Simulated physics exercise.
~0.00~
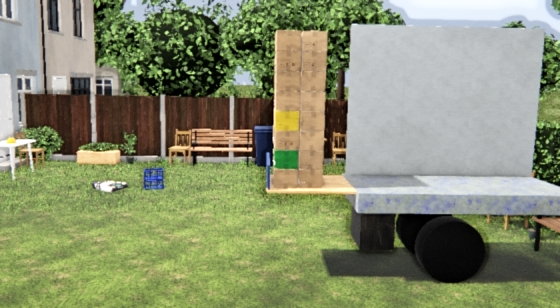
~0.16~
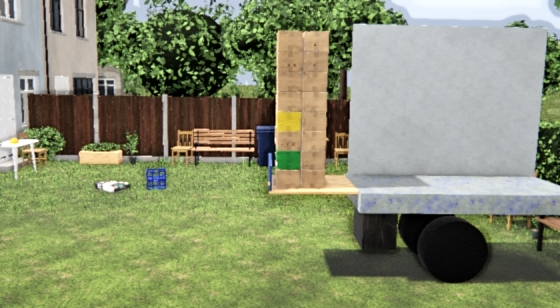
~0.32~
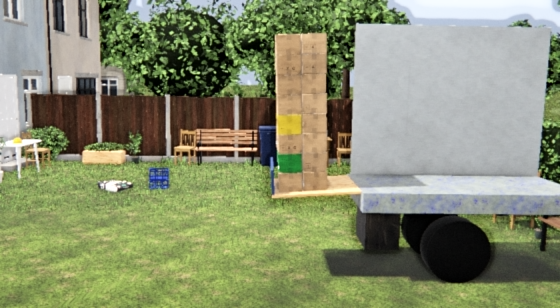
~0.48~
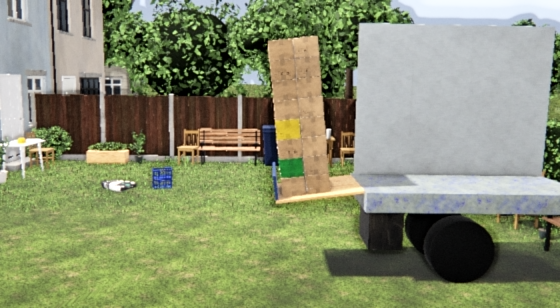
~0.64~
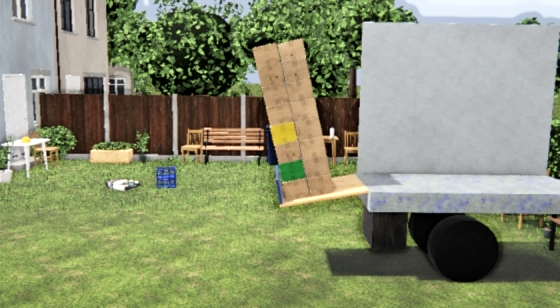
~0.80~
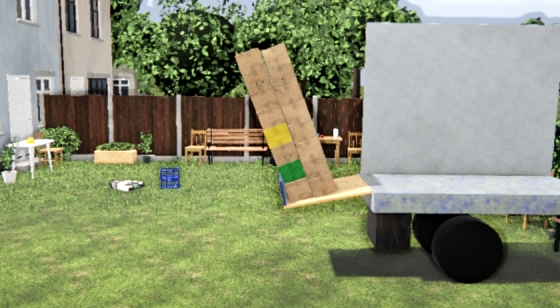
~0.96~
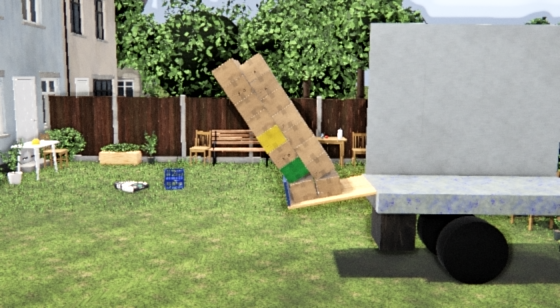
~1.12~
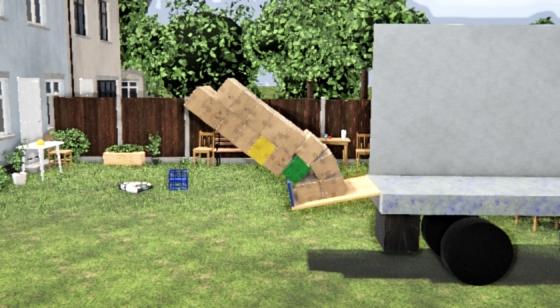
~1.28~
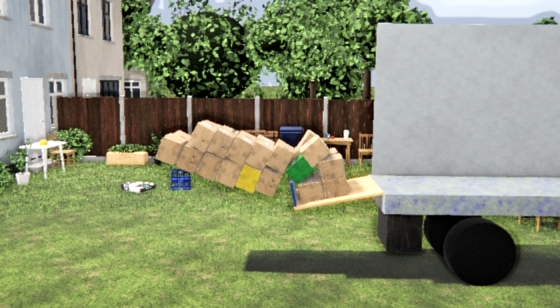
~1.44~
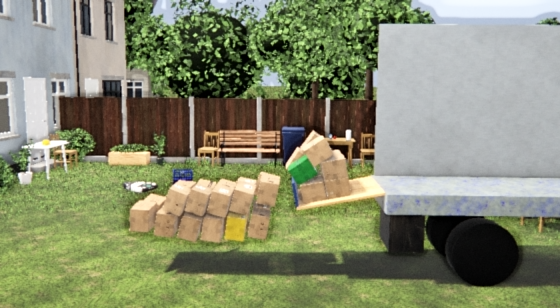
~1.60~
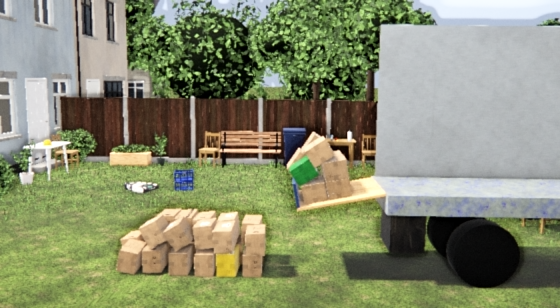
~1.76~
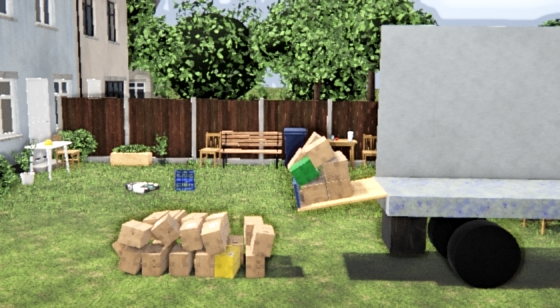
In a grassy yard, a tall stack of cardboard boxes on the back platform of a truck leaned left as the platform tilted, then toppled and broke apart, leaving most boxes heaped on the lawn, the yellow one among them, while the green one stayed aboard.
